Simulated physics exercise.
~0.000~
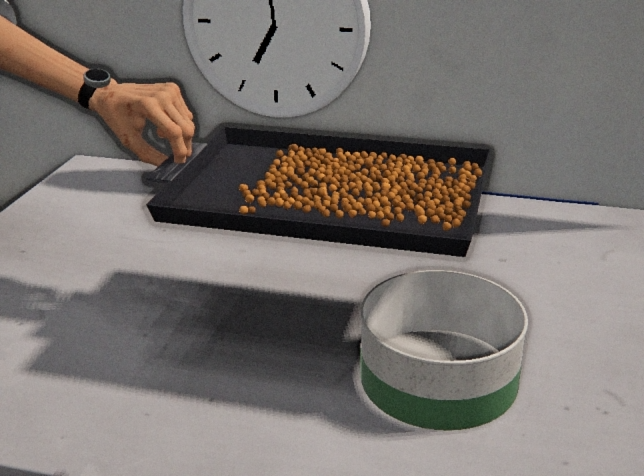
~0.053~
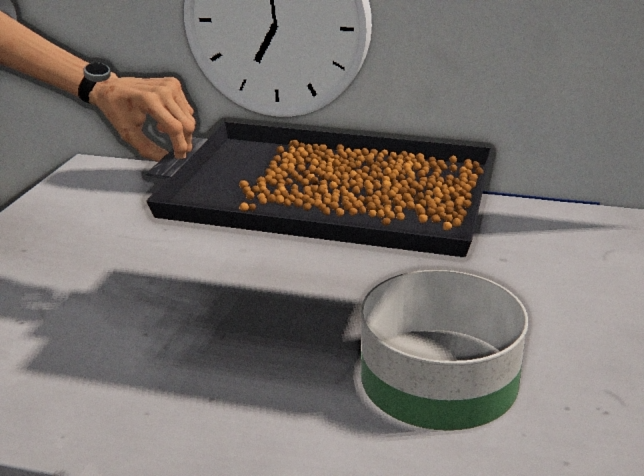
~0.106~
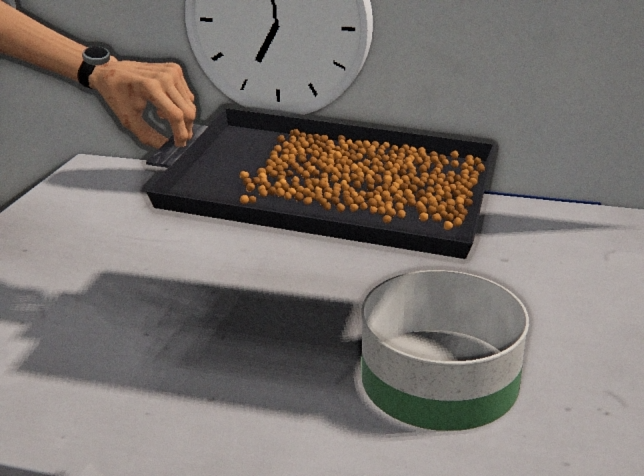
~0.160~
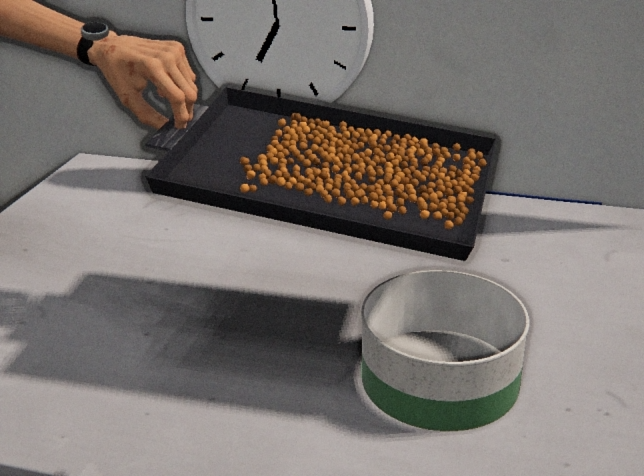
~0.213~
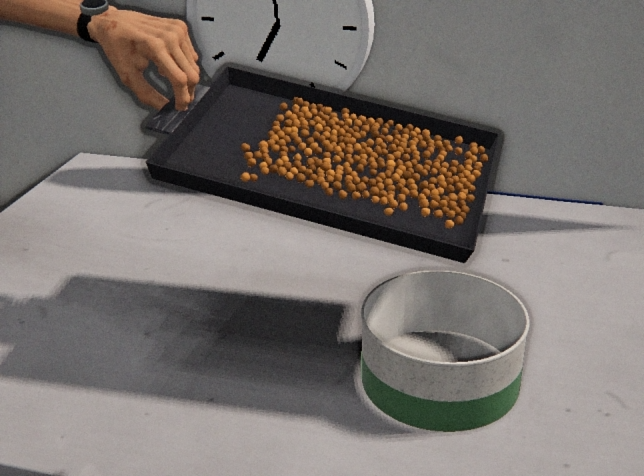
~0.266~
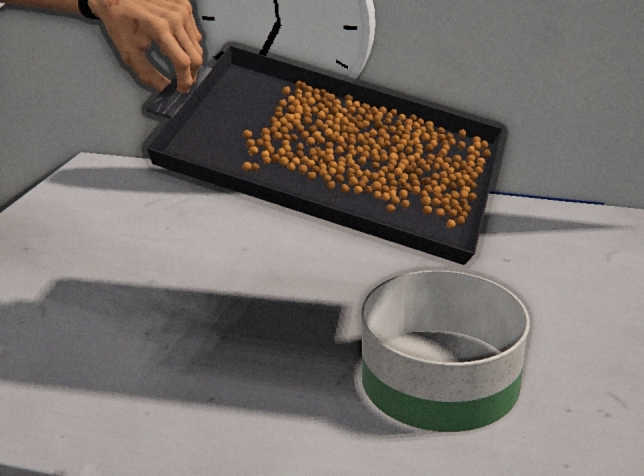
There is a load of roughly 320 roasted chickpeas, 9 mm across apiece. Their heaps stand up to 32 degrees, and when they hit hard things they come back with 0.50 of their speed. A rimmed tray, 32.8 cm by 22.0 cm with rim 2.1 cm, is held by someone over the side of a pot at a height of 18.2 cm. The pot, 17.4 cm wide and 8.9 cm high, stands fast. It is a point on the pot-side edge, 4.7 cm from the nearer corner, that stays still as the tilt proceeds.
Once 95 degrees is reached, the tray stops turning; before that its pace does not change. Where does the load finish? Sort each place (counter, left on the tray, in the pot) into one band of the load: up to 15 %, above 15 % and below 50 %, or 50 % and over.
Counter: Between 15 and 50 %; tray: Up to 15 %; pot: 50 % and over.
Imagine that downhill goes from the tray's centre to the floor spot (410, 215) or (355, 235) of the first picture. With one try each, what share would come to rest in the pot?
That would be close to 45 per cent and then close to 65 per cent.
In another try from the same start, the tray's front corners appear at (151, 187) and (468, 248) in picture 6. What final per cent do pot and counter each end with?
Pot 65, counter 35.
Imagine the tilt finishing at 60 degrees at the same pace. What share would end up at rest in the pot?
Near 10 %, then.
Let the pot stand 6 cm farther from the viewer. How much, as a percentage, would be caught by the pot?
About 0 %.
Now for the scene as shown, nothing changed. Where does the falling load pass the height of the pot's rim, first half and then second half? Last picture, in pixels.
At about (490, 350), then at (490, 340).
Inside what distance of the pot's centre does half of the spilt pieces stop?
Distance: Some 18 cm.
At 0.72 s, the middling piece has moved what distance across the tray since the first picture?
10 cm.
After 0.72 s, tilt 55 degrees; the tray holds 100 %, the pot 0 %.
Then, at 1.02 s, tilt 80 degrees; the tray holds 80 %, the pot 5 %.
After 1.42 s, tilt 95 degrees; the tray holds 10 %, the pot 40 %.
In the end, at 2.2 s, counter 40 %, tray 0 %, pot 60 %.
